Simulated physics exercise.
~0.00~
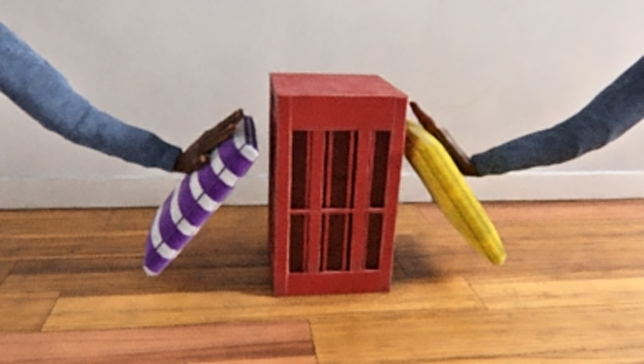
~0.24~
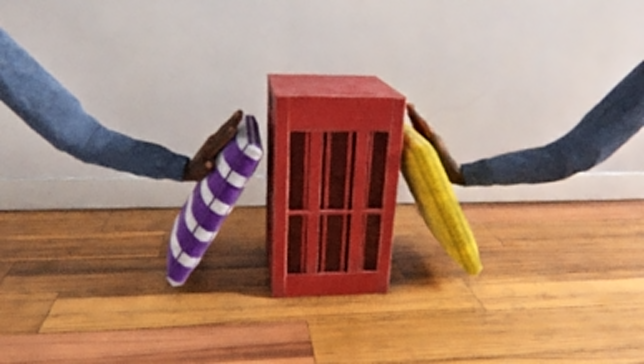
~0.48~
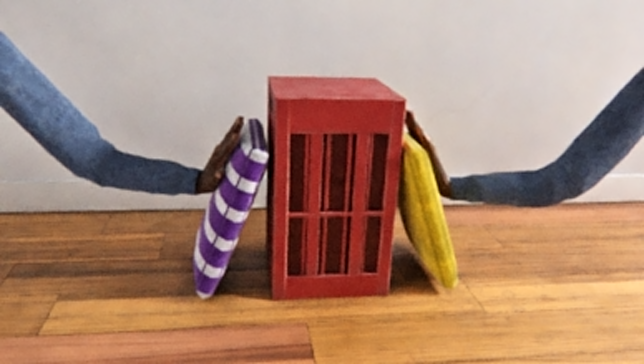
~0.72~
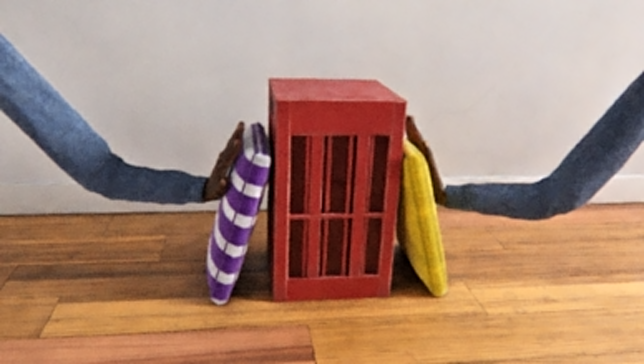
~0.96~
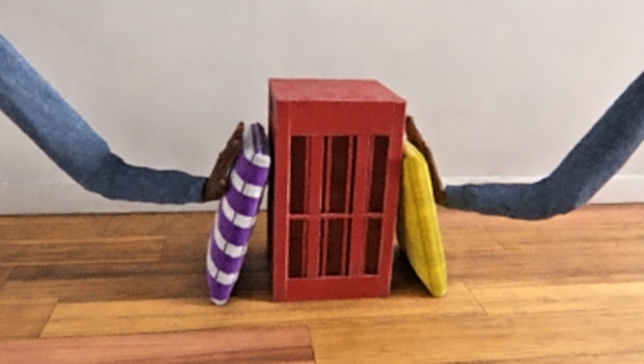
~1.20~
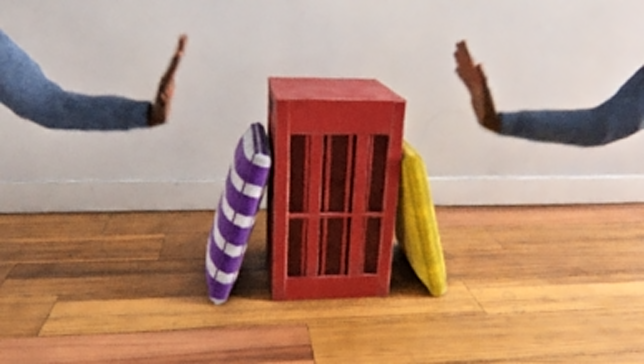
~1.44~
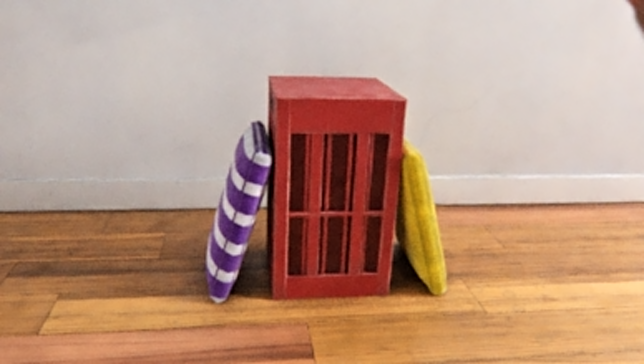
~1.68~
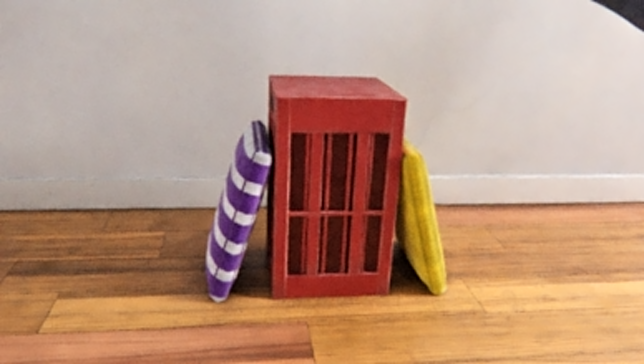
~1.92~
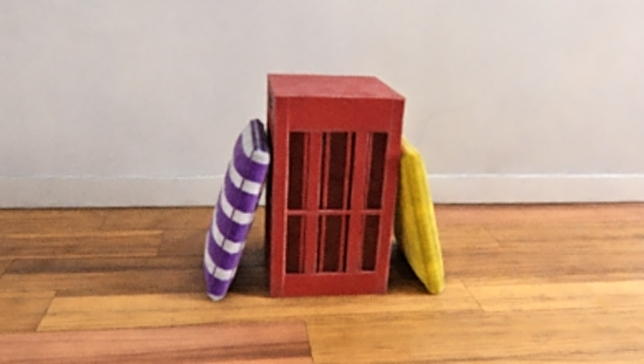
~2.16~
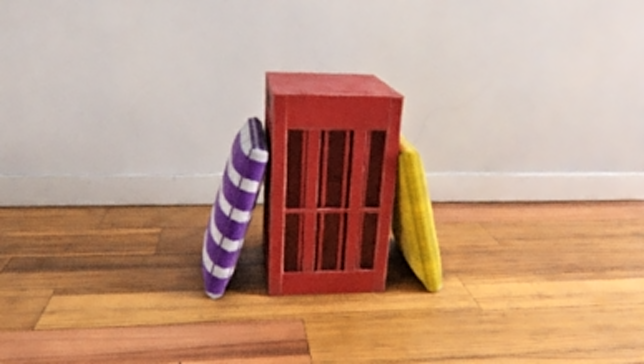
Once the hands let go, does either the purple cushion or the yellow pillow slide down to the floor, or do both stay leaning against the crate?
Both stay up. The purple cushion keeps leaning on the left side of the red crate, and the yellow pillow holds its lean on the right.
